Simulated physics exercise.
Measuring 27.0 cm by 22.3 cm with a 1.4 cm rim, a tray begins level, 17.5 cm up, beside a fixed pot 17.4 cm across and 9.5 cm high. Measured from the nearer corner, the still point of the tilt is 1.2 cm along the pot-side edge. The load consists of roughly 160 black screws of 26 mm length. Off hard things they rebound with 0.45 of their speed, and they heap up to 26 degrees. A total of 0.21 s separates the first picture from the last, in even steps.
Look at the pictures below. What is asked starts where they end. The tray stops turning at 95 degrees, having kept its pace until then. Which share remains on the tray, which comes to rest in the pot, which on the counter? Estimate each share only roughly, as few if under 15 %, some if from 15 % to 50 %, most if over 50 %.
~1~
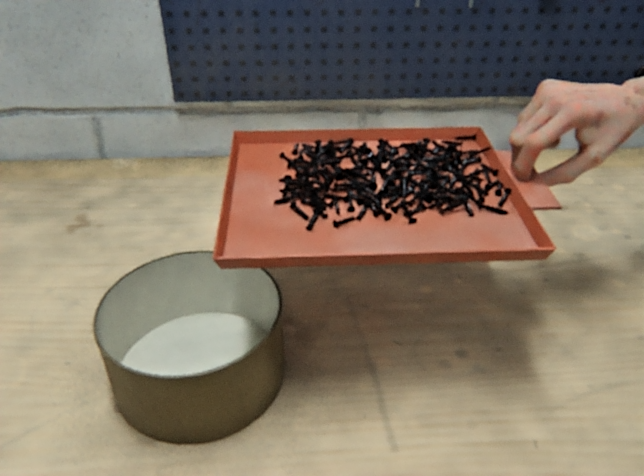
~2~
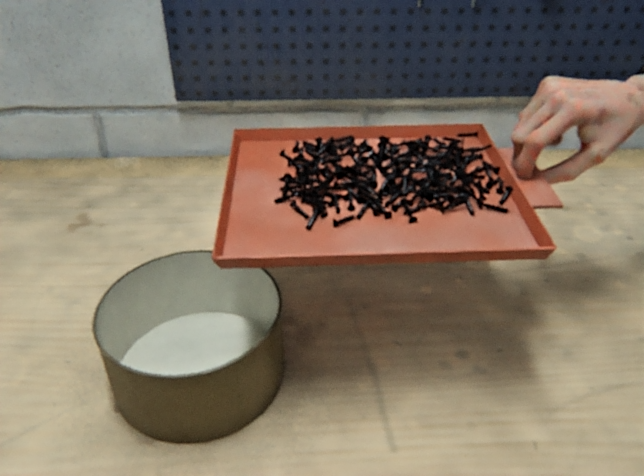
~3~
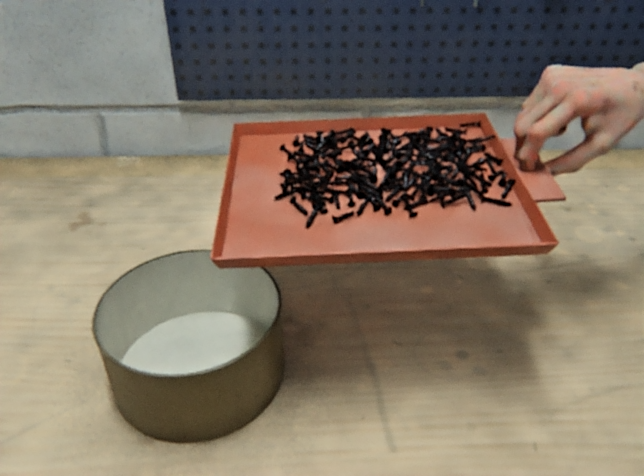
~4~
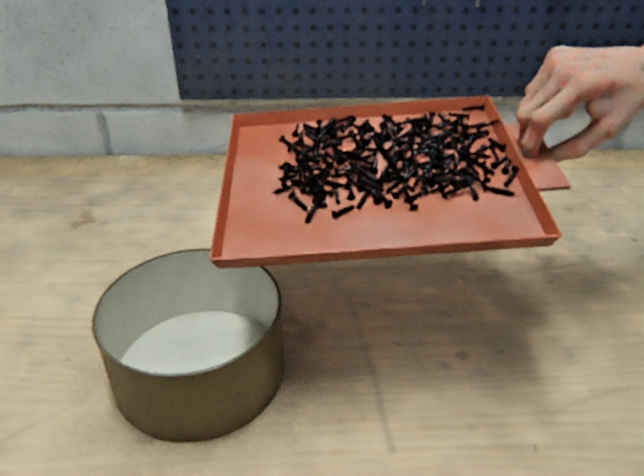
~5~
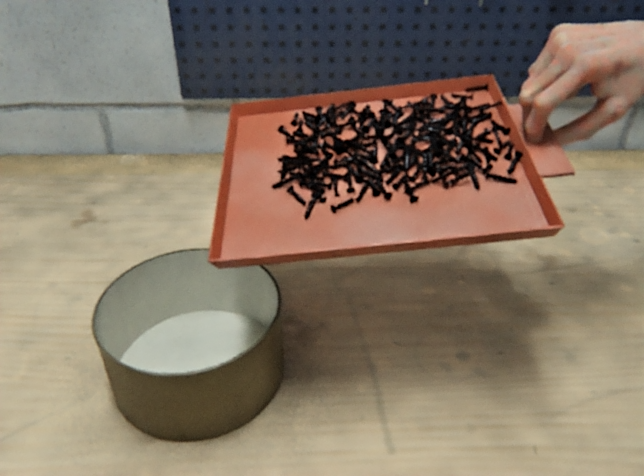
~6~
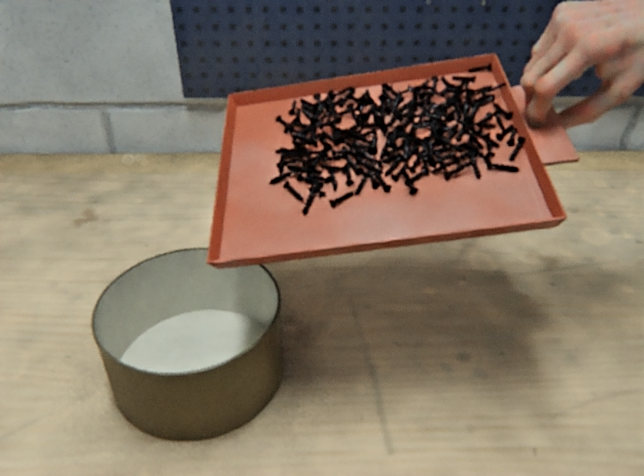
Roughly: Left on the tray few, pot some, counter most.
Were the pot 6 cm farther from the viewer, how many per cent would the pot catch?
In that case some 0 per cent.
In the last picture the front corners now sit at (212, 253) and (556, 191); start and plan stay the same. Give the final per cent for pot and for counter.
That works out as pot 35 and counter 65.
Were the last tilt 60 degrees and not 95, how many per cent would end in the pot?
I'd put it at close to 30 per cent.
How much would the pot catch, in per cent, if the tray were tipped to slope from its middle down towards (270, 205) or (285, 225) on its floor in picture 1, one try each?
I'd put it at about 60 per cent for the first tilt and about 75 per cent for the second.
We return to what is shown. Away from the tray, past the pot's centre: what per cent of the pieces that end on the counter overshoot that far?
Share: Close to 60 %.
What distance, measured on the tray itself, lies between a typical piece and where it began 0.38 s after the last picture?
By then it sits near 10 cm from where it began.
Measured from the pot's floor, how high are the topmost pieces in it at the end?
1.5 cm.
Then, 0.38 s after the last picture, tilt 54 degrees; the tray holds 100 %, the pot 0 %.
Then, 0.63 s after the last picture, tilt 79 degrees; the tray holds 10 %, the pot 15 %.
Then, 0.99 s after the last picture, tilt 95 degrees; the tray holds 0 %, the pot 30 %.
In the end, tray 0 %, pot 30 %, counter 70 %.
